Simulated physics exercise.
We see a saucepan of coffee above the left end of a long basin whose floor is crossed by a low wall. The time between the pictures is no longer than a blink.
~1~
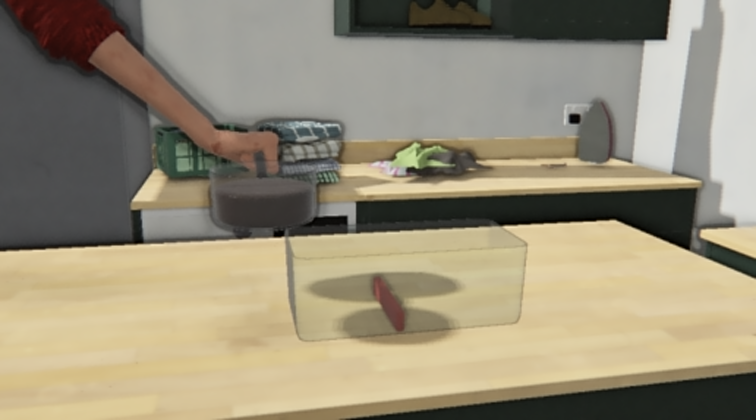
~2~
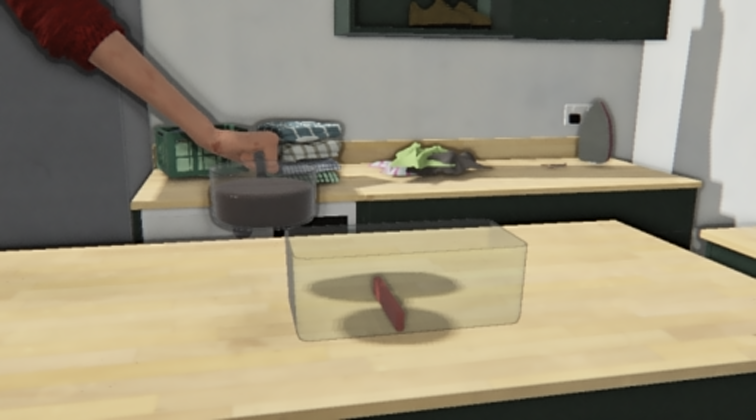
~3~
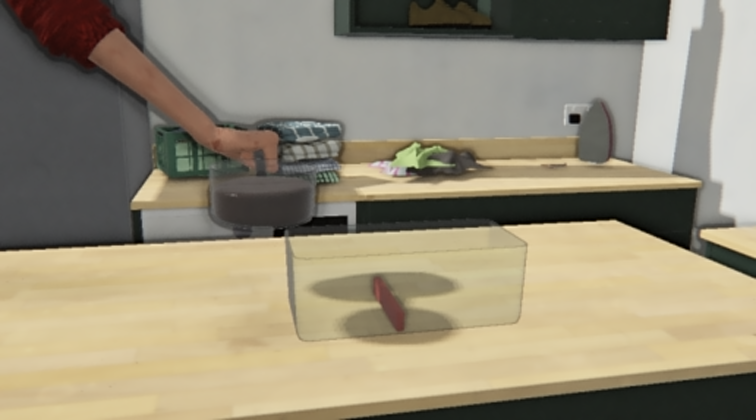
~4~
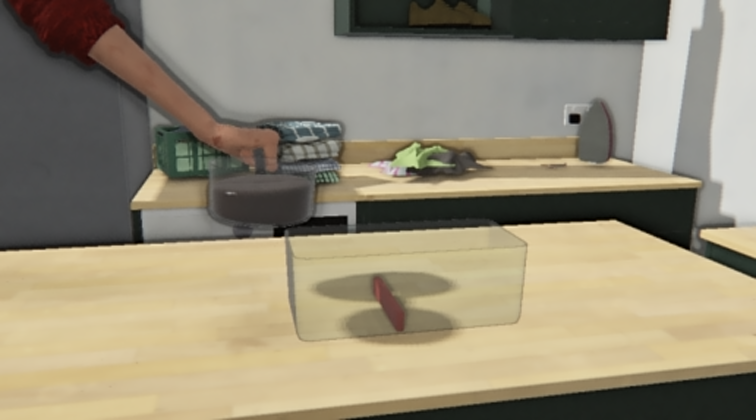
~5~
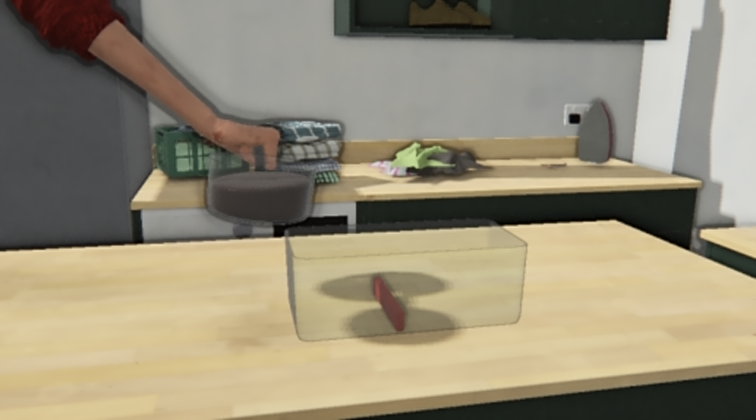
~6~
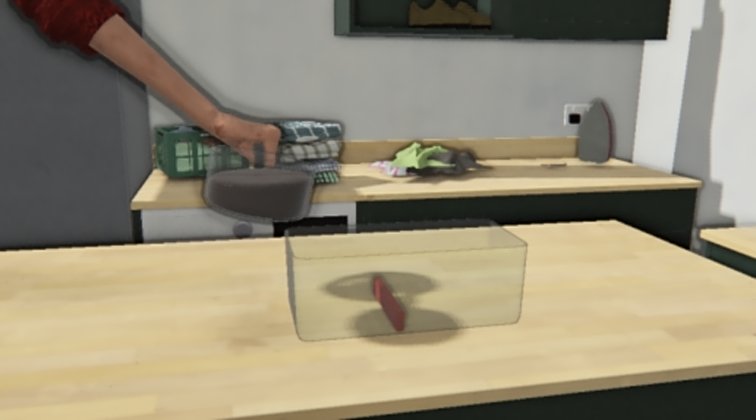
A hand in a red sleeve holds a saucepan of dark coffee above the left end of a long, clear basin with a low red wall across its floor. The pan starts level, then tilts slightly while staying almost in place, and the basin stays still on the wooden counter.
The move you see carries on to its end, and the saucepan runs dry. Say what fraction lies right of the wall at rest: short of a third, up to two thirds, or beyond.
Seems the share right of the wall stays inside the range of a third to two thirds.
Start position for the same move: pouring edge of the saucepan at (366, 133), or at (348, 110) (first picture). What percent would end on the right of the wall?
Roughly 90 % and 85 %.
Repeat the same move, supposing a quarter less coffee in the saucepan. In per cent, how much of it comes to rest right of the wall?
The share comes to roughly 35 per cent.
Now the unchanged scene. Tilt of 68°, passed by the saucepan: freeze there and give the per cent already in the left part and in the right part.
Roughly 5 % on the left side and 0 % on the right side.
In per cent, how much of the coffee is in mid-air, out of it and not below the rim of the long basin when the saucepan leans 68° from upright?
30 %.
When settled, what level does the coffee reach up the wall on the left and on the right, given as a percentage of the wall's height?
Left of the wall 50 %, right of the wall 40 %.
A moment on, the saucepan is tipped part way and 65 per cent is still to pour, 5 is left of the wall and 0 right of it.
Next, the saucepan is tipped right over and 10 per cent is still to pour, 29 is left of the wall and 45 right of it.
Then the saucepan is tipped right over and 0 per cent is still to pour, 47 is left of the wall and 52 right of it.
Later the saucepan is tipped right over and 0 per cent is still to pour, 47 is left of the wall and 52 right of it.
In the end 47 per cent lies left of the wall, 52 right of it and 1 outside.
